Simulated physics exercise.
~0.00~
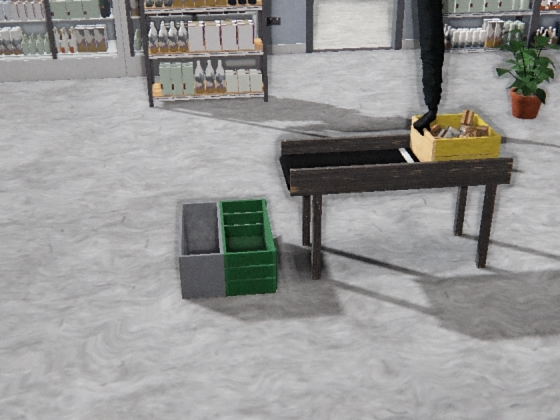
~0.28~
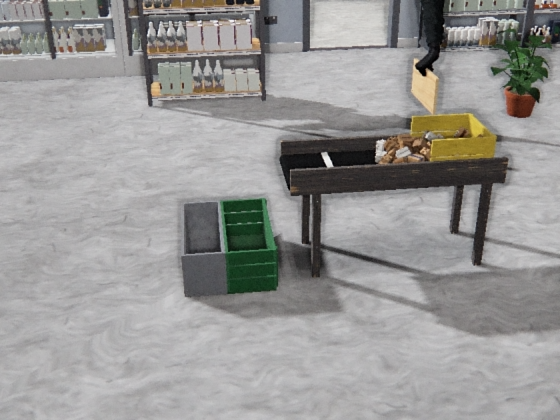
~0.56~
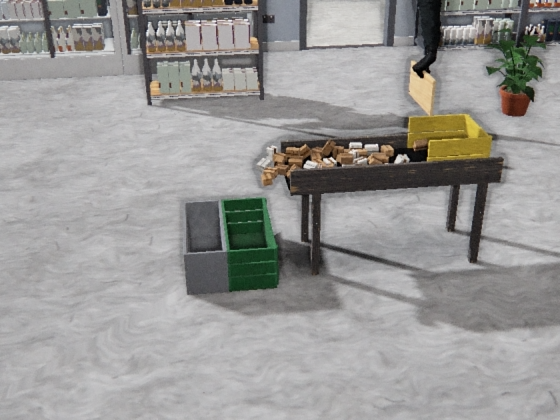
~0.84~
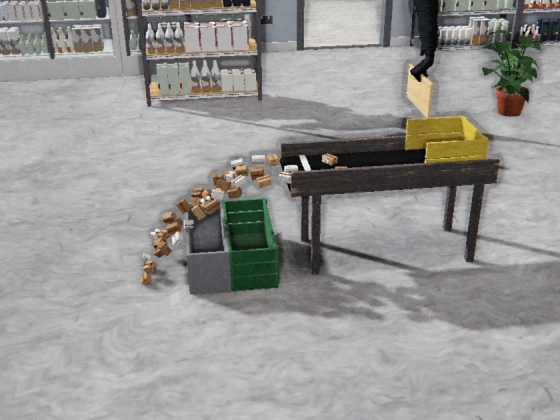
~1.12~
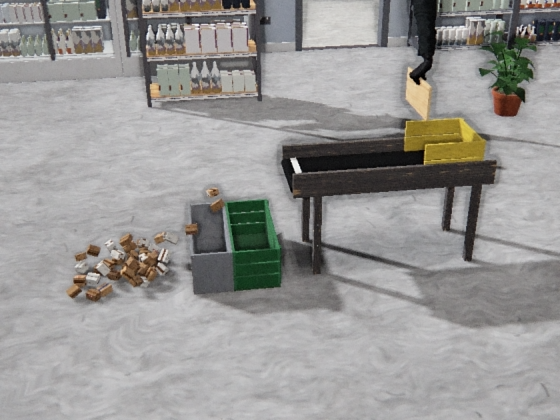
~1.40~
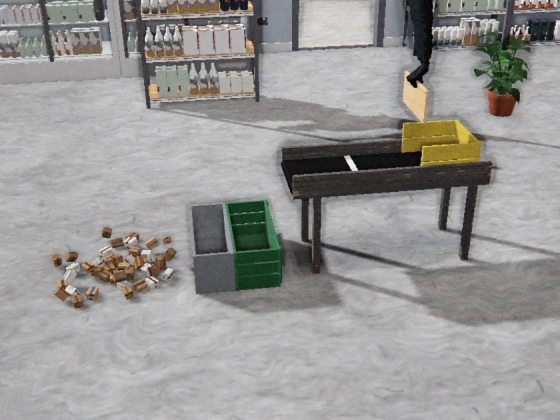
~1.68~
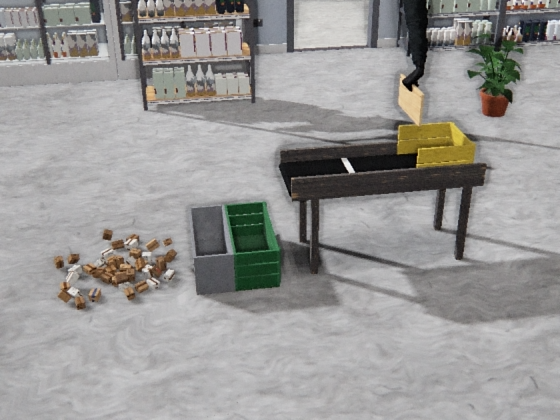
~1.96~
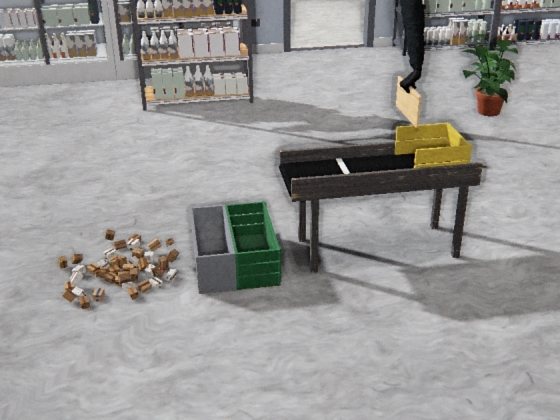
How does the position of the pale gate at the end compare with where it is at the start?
At the start the gate is down at the yellow pen, closing in the parcels. By the end it is held up in the air by the black arm, clear above the pen.
